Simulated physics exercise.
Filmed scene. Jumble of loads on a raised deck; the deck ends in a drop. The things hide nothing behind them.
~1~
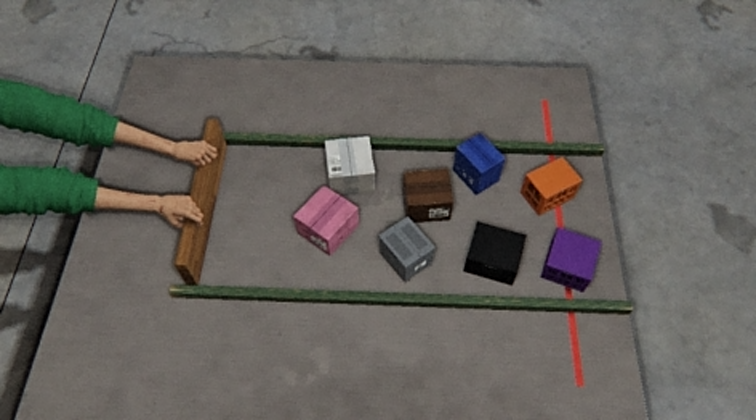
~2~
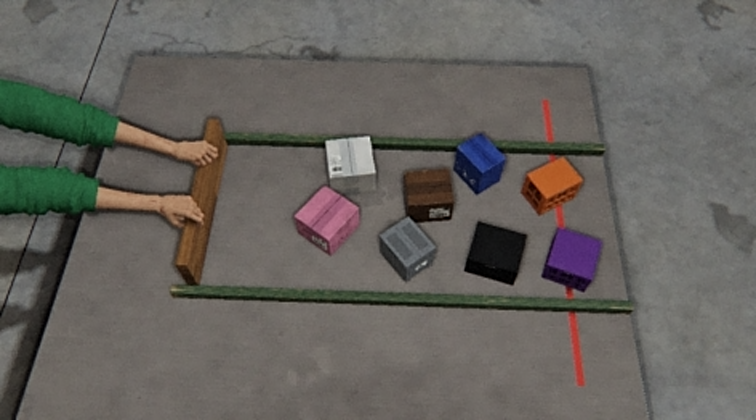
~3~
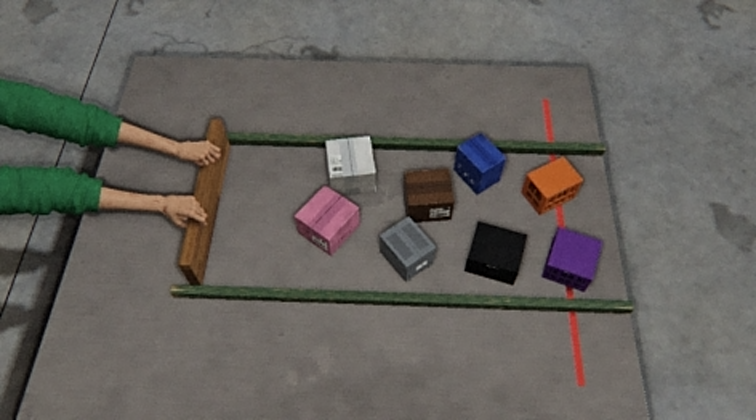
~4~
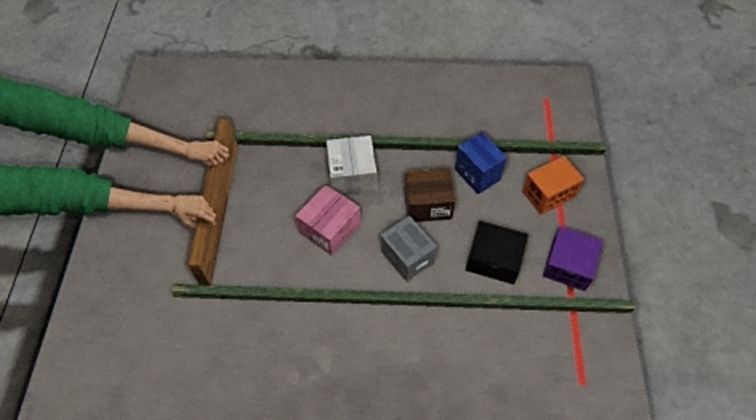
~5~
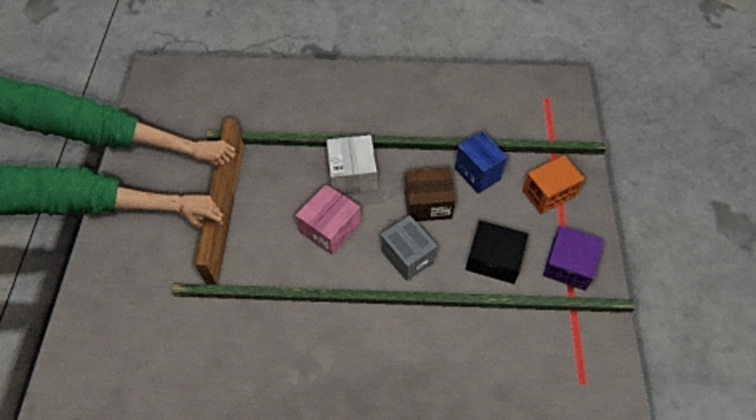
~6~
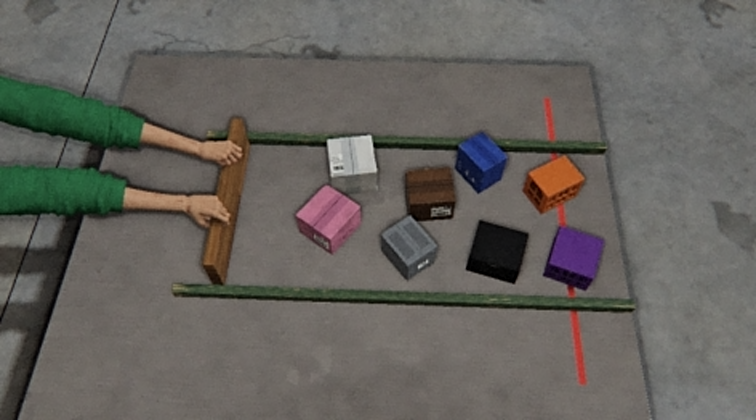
Two green-sleeved arms slide a wooden plank slightly right toward eight scattered boxes, which stay still.
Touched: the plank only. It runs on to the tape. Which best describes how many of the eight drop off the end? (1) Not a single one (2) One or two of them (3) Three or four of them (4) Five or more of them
Answer: 4.
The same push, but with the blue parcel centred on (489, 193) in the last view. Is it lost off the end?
Result: The blue parcel ends up off.
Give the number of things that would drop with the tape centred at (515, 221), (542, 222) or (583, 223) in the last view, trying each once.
Tallies in the order asked: 2, 2, 5.
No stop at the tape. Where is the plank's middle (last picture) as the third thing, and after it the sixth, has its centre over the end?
At (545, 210) for the third, at (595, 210) for the sixth.
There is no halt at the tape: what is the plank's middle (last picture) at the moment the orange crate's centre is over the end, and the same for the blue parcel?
Orange crate over the end: About (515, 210). Blue parcel over the end: About (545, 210).
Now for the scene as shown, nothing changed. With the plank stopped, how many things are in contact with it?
I count 3 of them.
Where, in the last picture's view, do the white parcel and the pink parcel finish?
You'll find the white parcel at roughly (584, 175) and the pink parcel at roughly (588, 215).
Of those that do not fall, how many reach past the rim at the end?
In total, 0 of them.
Soon after, none off yet; purple crate at rest near (573, 258); orange crate at rest near (553, 185); black crate at rest near (497, 252).
After that, none off yet; purple crate at rest near (573, 258); orange crate displaced a little near (564, 183); black crate displaced a little near (519, 252).
In the end, the number that fall off is five or more; gone, brown parcel, blue parcel, black crate, orange crate and purple crate.
